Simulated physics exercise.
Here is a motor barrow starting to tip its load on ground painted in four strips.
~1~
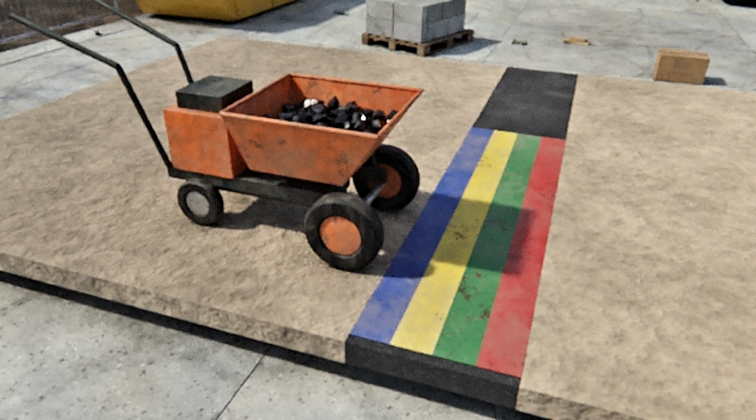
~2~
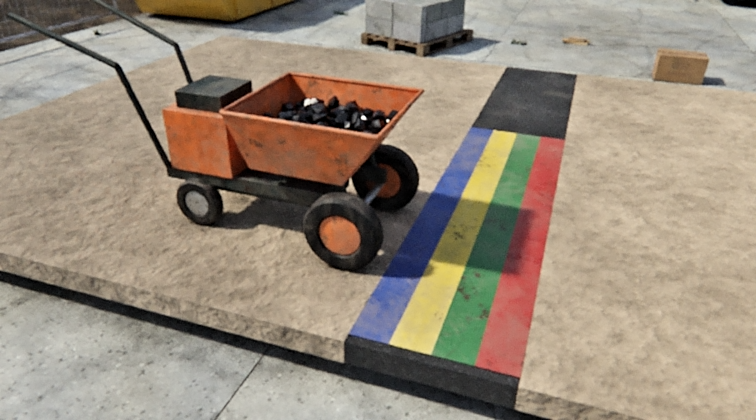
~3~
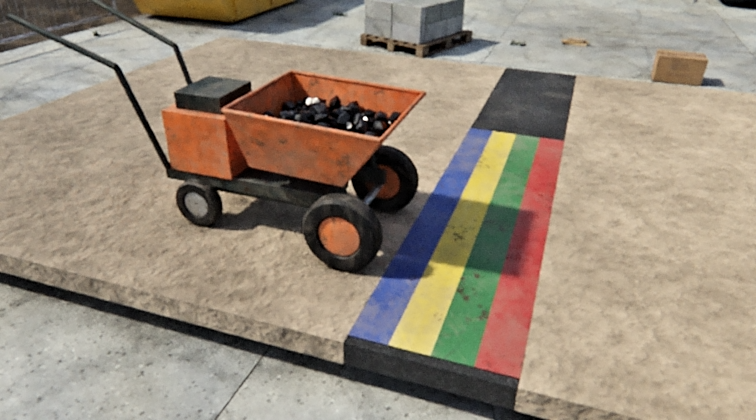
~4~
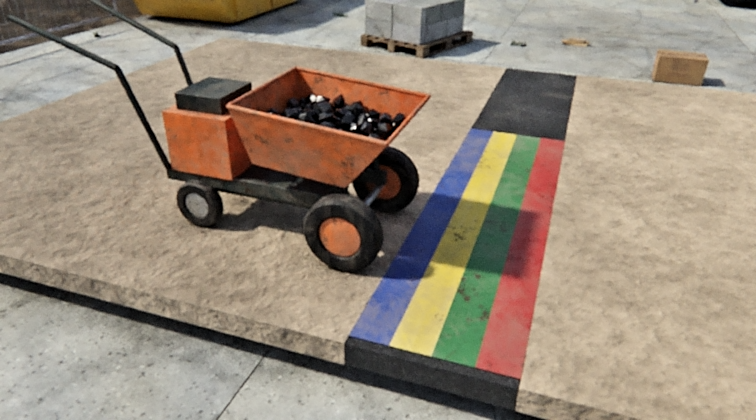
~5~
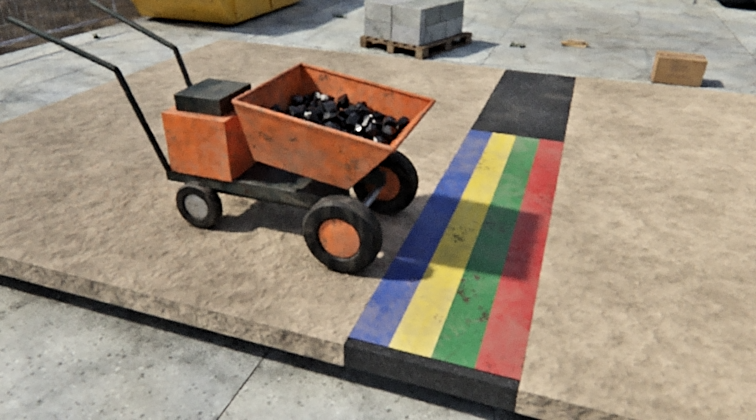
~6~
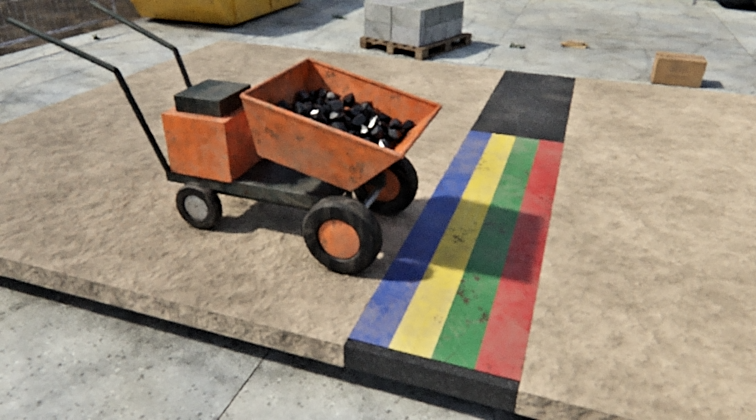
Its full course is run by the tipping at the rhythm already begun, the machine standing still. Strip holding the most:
Green strip.
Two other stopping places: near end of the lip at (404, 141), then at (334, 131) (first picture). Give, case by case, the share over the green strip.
20 % then 20 %.
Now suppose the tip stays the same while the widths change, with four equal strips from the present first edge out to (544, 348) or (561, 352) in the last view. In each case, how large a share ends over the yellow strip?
I'd say some 20 % for the first and some 20 % for the second.
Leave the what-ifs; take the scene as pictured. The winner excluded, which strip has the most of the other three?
Just behind the leader sits the red one.
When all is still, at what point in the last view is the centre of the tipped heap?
Centre at rest, last view: Approx. (504, 259).
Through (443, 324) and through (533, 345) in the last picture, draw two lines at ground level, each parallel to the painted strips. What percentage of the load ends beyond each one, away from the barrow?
Result, first then second: 80 %, 10 %.
Soon, skip tipped steeply; all in the skip.
A while on, skip tipped steeply; nearly all in the skip; a stray few over the green strip.
Towards the end, skip tipped right over; about a third in the skip; a stray few over the yellow strip; about a third over the green strip; about a quarter over the red strip; a small part off the paint.
Finally, skip tipped right over; a small part in the skip; none over the blue strip; a small part over the yellow strip; about a third over the green strip; about a quarter over the red strip; about a quarter off the paint.
